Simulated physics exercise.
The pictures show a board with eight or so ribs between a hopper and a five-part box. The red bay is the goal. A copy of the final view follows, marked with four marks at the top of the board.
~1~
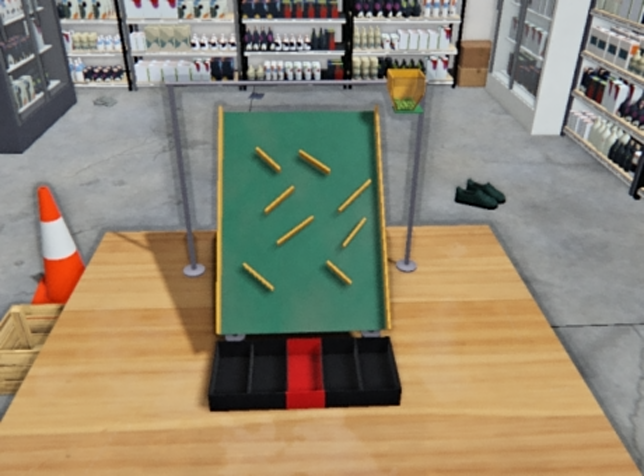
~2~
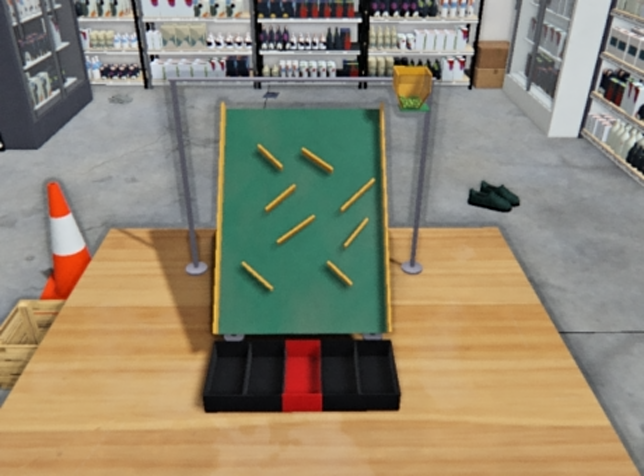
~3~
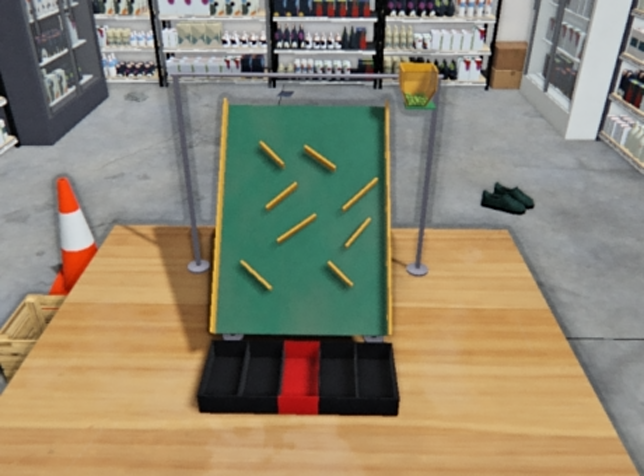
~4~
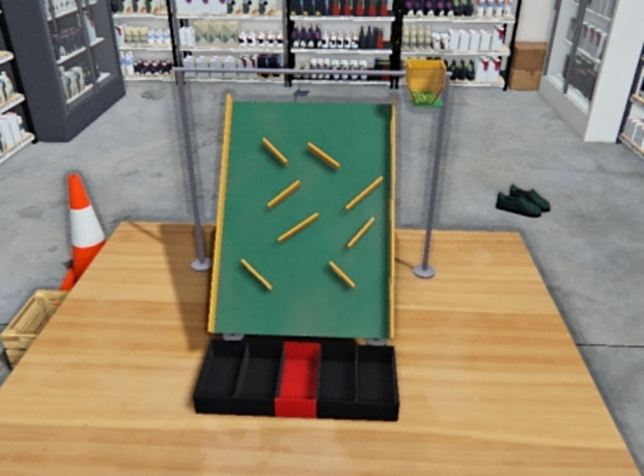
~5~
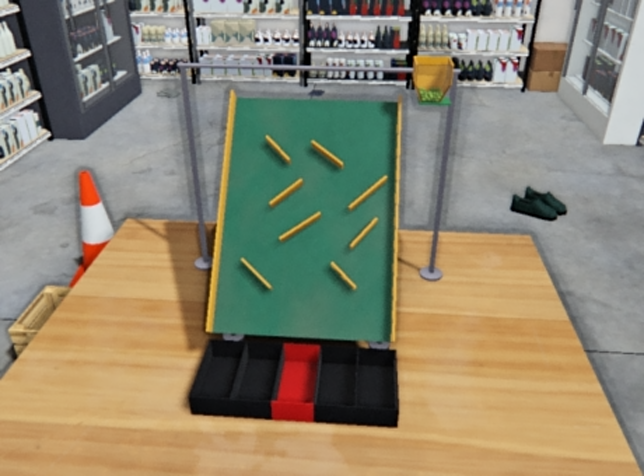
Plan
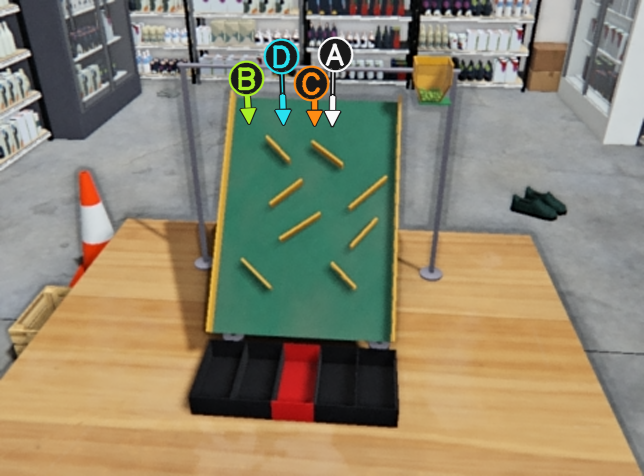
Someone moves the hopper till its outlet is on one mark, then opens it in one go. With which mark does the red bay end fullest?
Take A.
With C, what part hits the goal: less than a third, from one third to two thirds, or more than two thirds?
It is from one third to two thirds.
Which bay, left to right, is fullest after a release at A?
It is the third one.
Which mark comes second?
The answer is C.
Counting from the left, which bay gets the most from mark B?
It is the first one.
On the marked copy, mark A meets the board at (332, 120); mark B meets the board at (248, 118); mark C meets the board at (314, 120); mark D meets the board at (283, 119).
With A, most in the red bay, about a quarter in other bays, a stray few outside the box.
With B, a small part in the red bay, most in other bays, a stray few outside the box.
With C, about half in the red bay, about half in other bays.
With D, about a third in the red bay, about two thirds in other bays, a stray few outside the box.
